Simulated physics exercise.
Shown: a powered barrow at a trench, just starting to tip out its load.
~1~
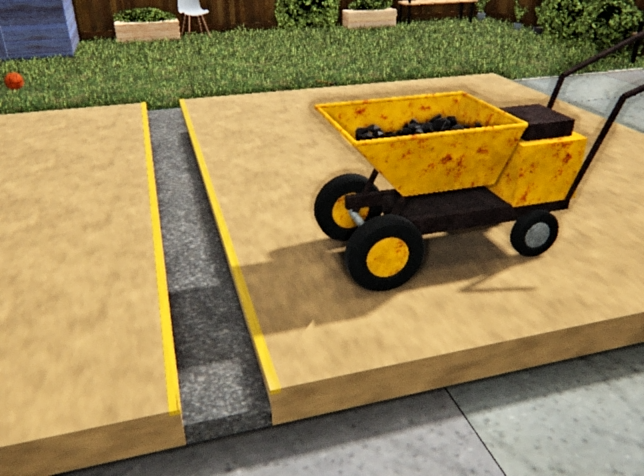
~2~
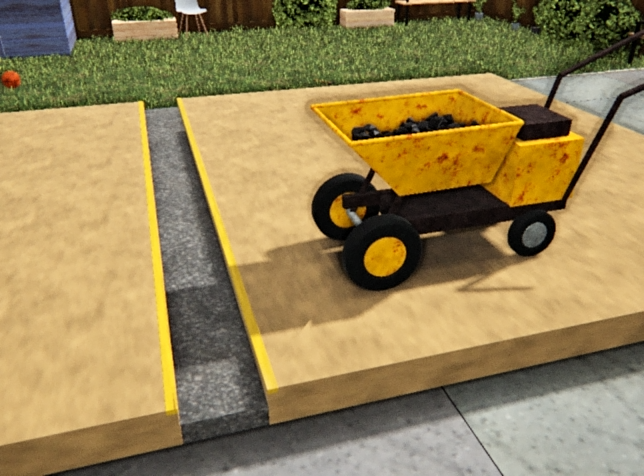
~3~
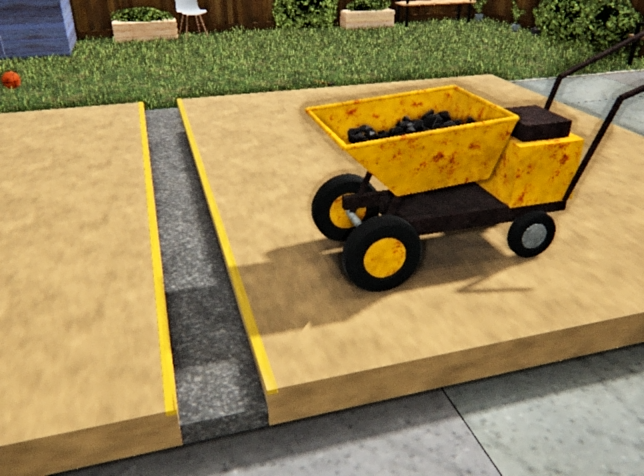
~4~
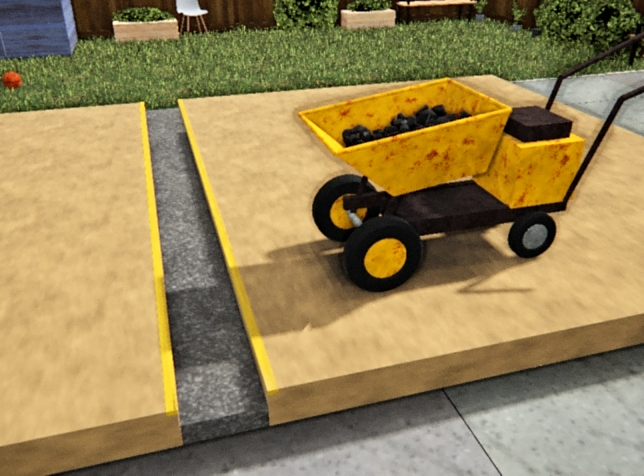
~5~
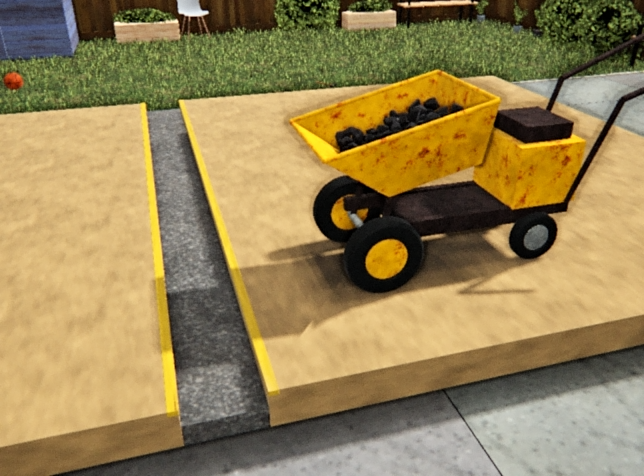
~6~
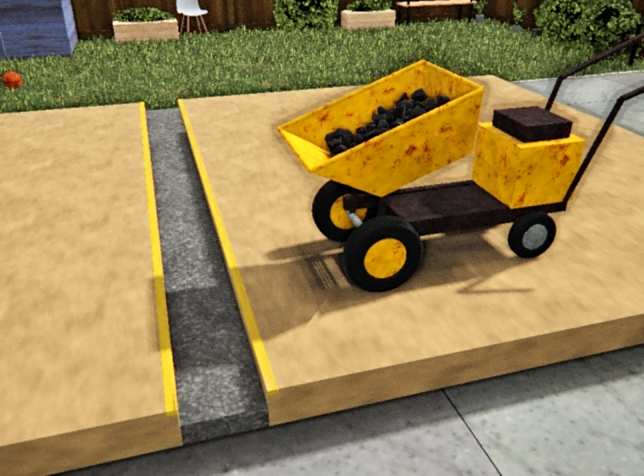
At the start, a yellow powered barrow with a level skip of dark lumps stands on a tan surface, right of a shallow, yellow-edged trench. The skip then tilts forward to the left, slightly at first and then clearly, its rear rising while the wheels stay put and the lumps remain inside.
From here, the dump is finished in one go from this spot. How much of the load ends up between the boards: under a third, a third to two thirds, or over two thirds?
Okay, so the amount in the trench ends beyond the two-thirds mark.
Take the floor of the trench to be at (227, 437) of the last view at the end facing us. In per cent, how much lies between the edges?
The share would be around 90 in a hundred.
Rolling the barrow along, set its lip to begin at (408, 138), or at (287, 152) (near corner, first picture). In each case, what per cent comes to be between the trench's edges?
The shares come out close to 40 and 40 per cent, in that order.
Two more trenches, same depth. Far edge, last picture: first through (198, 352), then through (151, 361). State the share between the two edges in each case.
60 and 80 percent.
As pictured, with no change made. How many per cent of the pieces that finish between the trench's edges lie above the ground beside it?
I'd estimate around 35 %.
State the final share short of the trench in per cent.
My estimate is around 5 percent.
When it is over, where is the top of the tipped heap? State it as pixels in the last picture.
Near (216, 267).
Soon, skip tipped steeply; all in the skip.
A while on, skip tipped right over; about half in the skip; a small part short of the trench; about a third in or heaped over the trench; a stray few beyond it.
Towards the end, skip tipped right over; a small part in the skip; a small part short of the trench; most in or heaped over the trench; a small part beyond it.
Finally, skip tipped right over; a small part in the skip; a small part short of the trench; most in or heaped over the trench; a small part beyond it.
